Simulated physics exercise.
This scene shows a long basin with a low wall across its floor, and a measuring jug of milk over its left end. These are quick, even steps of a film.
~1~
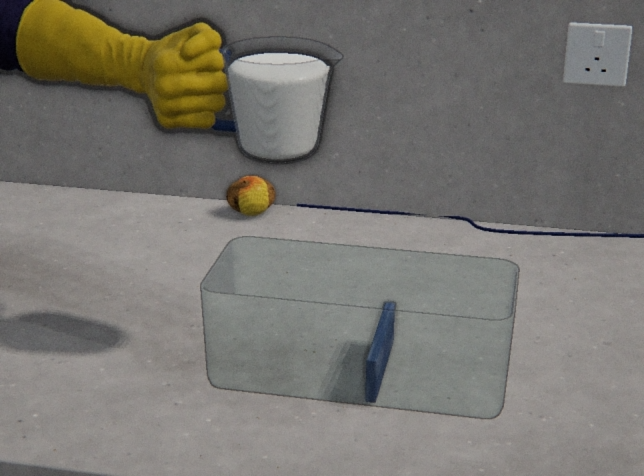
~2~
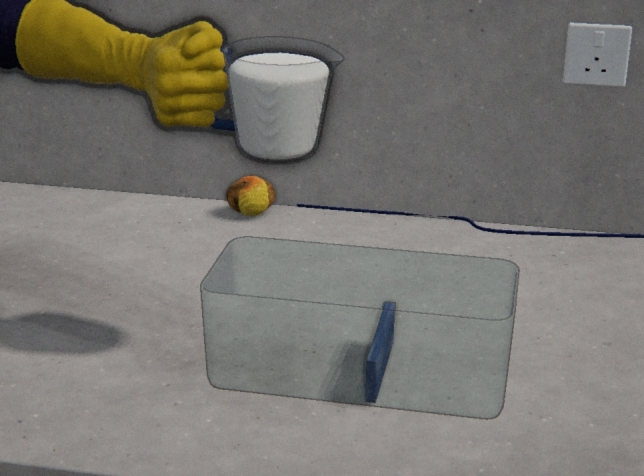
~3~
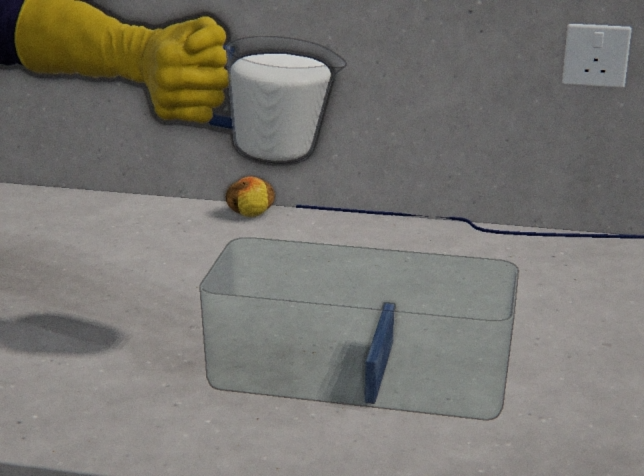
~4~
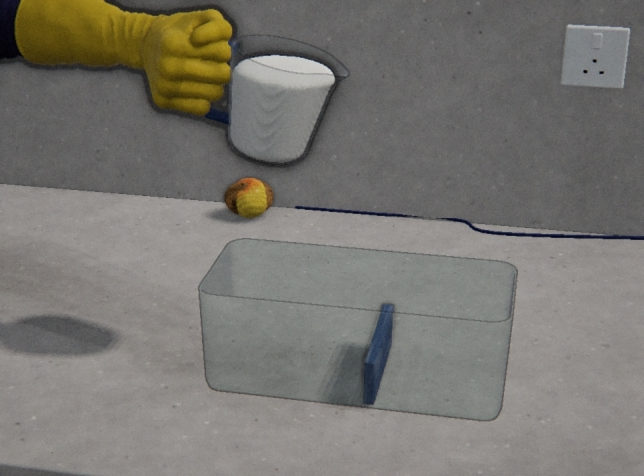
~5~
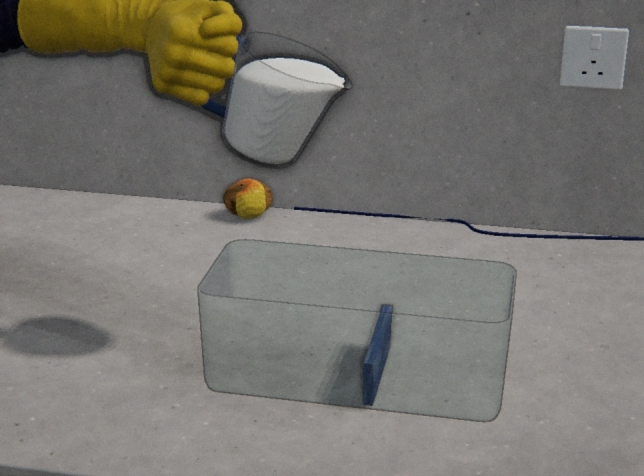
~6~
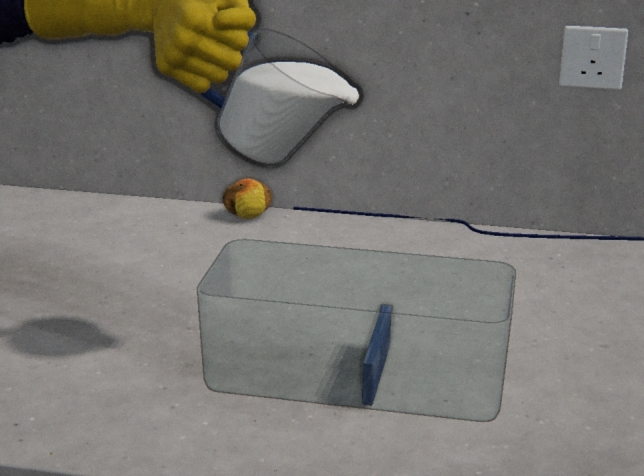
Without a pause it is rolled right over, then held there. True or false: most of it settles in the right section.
True.
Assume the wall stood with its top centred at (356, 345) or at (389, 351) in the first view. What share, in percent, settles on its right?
Note - case one near 90 %, case two near 70 %.
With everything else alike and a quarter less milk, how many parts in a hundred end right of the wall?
Result: Around 80 per cent.
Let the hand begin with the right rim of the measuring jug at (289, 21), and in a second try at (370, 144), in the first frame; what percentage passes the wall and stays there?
15 % and 90 %.
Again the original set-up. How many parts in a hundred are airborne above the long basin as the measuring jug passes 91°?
About 35 %.
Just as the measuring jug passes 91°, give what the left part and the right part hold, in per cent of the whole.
Reading: Left some 0 %, right some 15 %.
A moment on, the tilt is 91° and 48 per cent is still to pour, 0 is left of the wall and 17 right of it.
Next, the tilt is 106° and 7 per cent is still to pour, 5 is left of the wall and 71 right of it.
Then the tilt is 106° and 0 per cent is still to pour, 13 is left of the wall and 85 right of it.
Later the tilt is 106° and 0 per cent is still to pour, 14 is left of the wall and 85 right of it.
In the end 14 per cent lies left of the wall, 84 right of it and 1 outside.
